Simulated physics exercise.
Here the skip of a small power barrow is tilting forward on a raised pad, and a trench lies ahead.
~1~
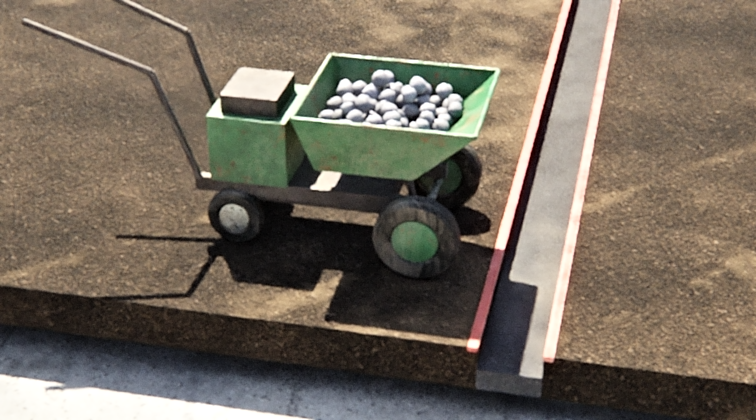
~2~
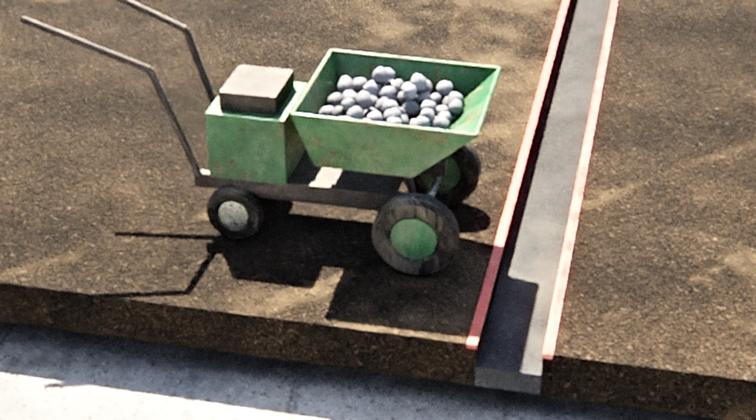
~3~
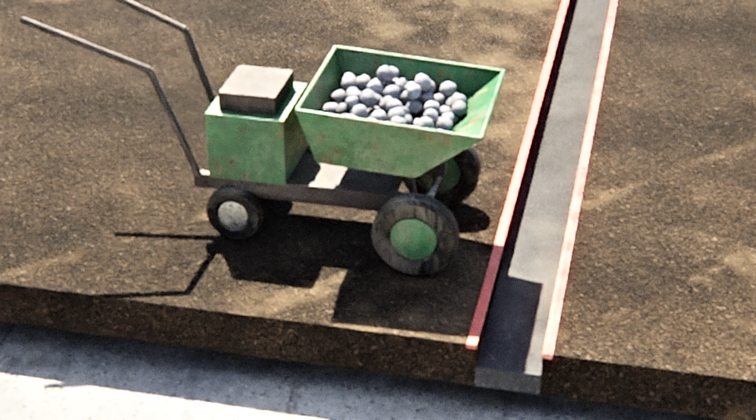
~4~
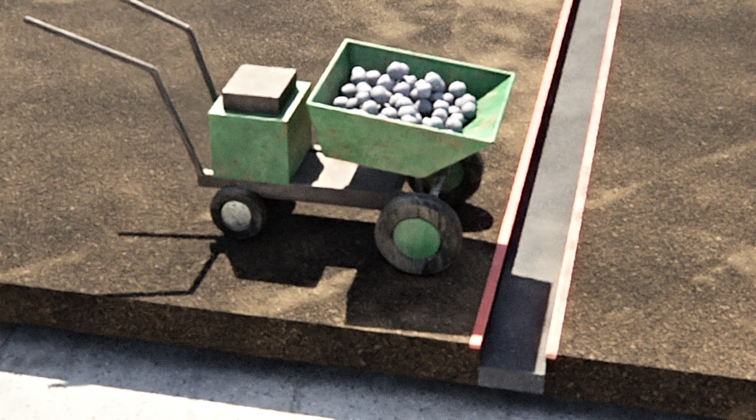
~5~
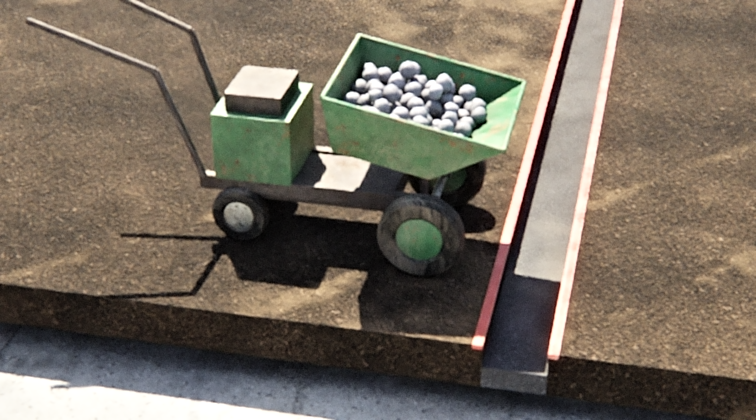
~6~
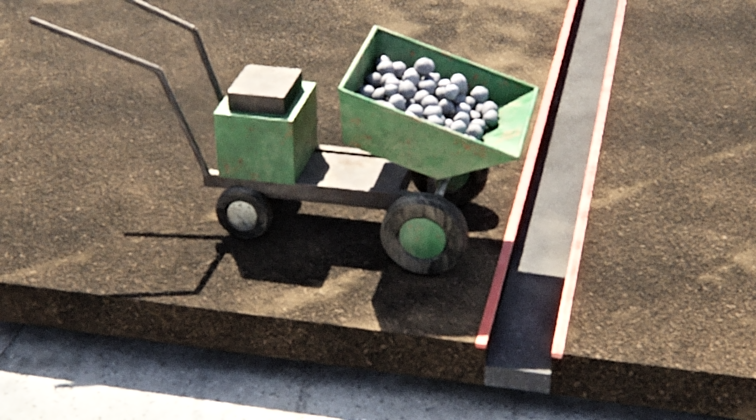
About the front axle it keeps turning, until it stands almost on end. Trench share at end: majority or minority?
Predicted result: Mostly out.
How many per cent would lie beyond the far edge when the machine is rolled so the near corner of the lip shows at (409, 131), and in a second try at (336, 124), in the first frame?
The first spot yields roughly 10 percent, the second roughly 0 percent.
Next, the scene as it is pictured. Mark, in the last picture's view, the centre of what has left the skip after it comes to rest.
(615, 246).
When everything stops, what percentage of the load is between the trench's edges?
About 10 %.
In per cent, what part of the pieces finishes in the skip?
All told, it is near 15 percent.
Shortly afterwards, skip tipped steeply; the whole lot in the skip.
Next, skip tipped steeply; the bulk in the skip; near a quarter beyond it.
Some moments later, skip tipped right over; a little in the skip; a little in or heaped over the trench; the bulk beyond it.
In the end, skip tipped right over; a little in the skip; a little in or heaped over the trench; the bulk beyond it.
